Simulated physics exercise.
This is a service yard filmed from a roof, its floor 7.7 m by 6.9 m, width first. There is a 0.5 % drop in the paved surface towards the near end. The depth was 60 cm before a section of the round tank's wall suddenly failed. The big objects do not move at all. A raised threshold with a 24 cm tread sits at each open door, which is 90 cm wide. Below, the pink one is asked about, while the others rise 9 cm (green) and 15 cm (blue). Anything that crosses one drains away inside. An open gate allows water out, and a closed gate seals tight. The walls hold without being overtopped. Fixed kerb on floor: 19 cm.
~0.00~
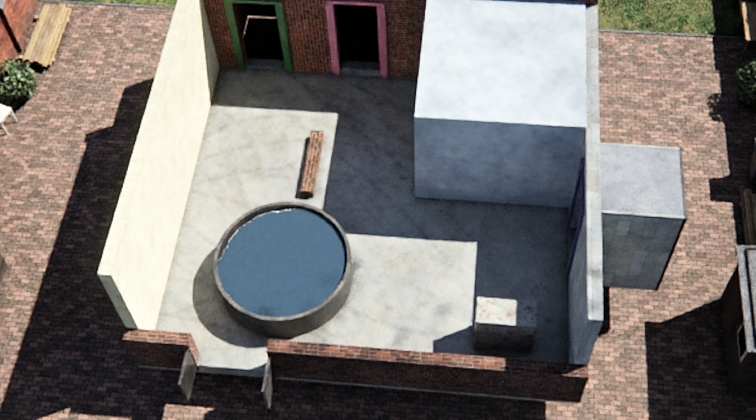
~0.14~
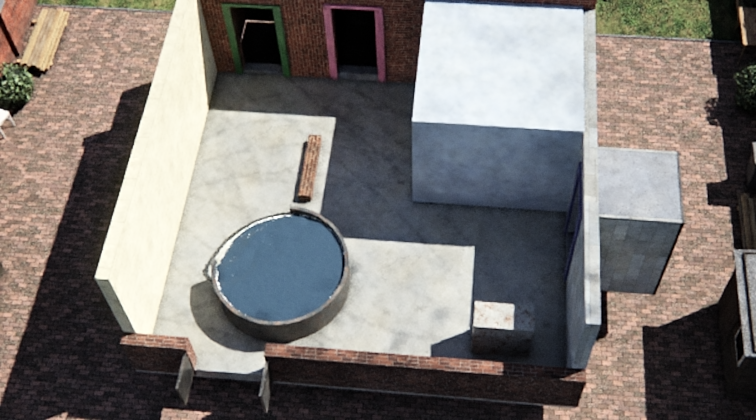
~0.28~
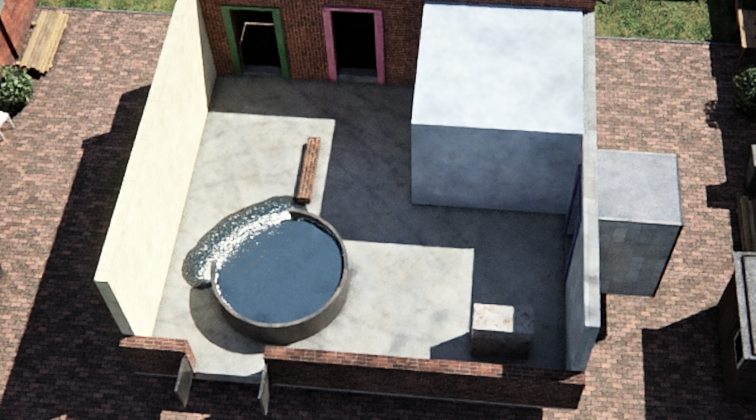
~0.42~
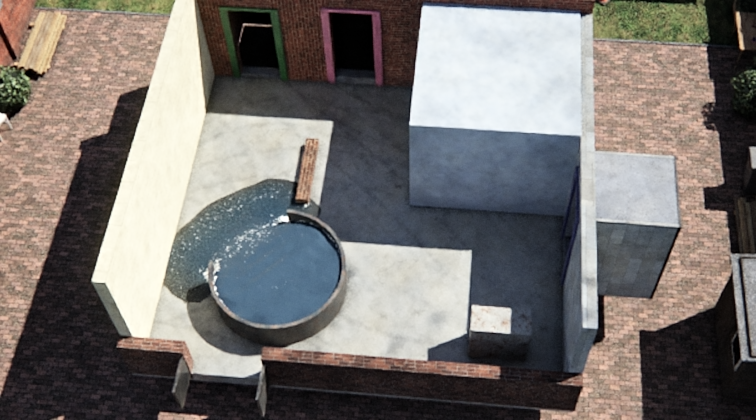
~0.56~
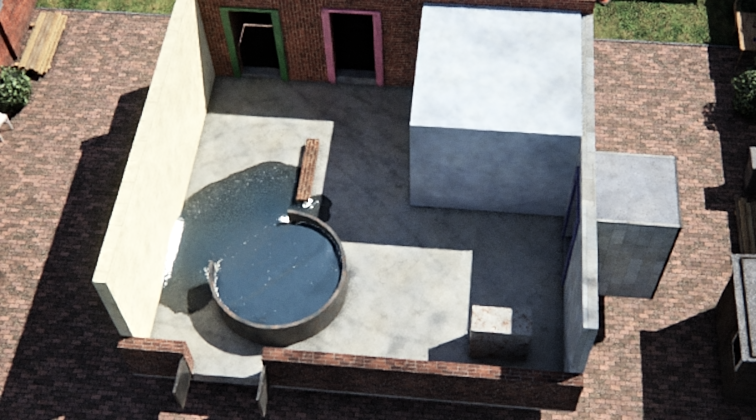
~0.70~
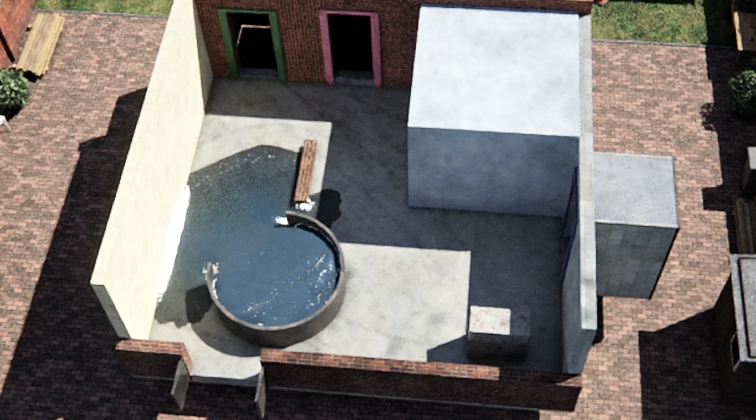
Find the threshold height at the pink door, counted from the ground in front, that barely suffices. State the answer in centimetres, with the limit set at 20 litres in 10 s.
It barely suffices at around 8 cm.
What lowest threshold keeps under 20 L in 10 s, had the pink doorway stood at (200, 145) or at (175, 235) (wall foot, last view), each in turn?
First place around 13.0 cm, second around 29 cm.
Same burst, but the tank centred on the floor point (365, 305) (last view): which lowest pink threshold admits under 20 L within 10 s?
With that change, some 17 centimetres.
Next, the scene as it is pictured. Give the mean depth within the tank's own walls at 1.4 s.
It averages near 37 cm.
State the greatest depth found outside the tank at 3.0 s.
Max depth: Around 36 cm.
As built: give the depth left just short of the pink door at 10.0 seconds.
Some 8.5 cm.
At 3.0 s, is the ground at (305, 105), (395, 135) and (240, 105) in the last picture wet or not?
Point by point: Soaked, then bone dry, then soaked.
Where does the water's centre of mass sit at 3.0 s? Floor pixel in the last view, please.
Near (248, 206).
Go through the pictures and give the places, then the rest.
The first picture shows still water, 60 cm deep, in the round tank at (283, 261); the pink door at (358, 44) is dry.
In the second picture, the gap is on the far side, the front 0.3 m out at (209, 267); the back of the round tank holds 60 cm.
In the third picture, the gap is on the far side, the front 0.7 m out at (277, 199); the back of the round tank holds 60 cm.
In the fourth picture, the front is at (267, 183), 1.2 m from the gap on the far side; 3.6 m2 of floor is wet, 60 cm left at the back.
In the fifth picture, water pours out on the far side and has run 1.7 m, to (271, 164); about 6 cm deep outside, 60 cm at the back.
In the sixth picture, the front is at (264, 149), 2.1 m from the gap on the far side; 6.3 m2 of floor is wet, 59 cm left at the back; the pink door at (352, 54), 4.6 m from the gap, is still 2.3 m from the nearest water.
After 1.4 s water covers 30 % of the floor, deepest (34 cm) near (183, 236); it has not reached the pink door.
After 3.0 s water covers 40 % of the floor, deepest (36 cm) near (214, 78); 5 cm at the pink door, 0 litres in over its 20 cm threshold.
After 10.0 s water covers 80 % of the floor, deepest (14 cm) near (555, 392); 8 cm at the pink door, 0 litres in over its 20 cm threshold.
At the pink door as built, the water arrived by 2.4 s and peaked near 12 cm at 3.4 s.
With a threshold of 6.5 cm, 36 litres would have come in within the 10 s; with 10 cm, 5 litres. So under 20 litres takes about 8 cm.
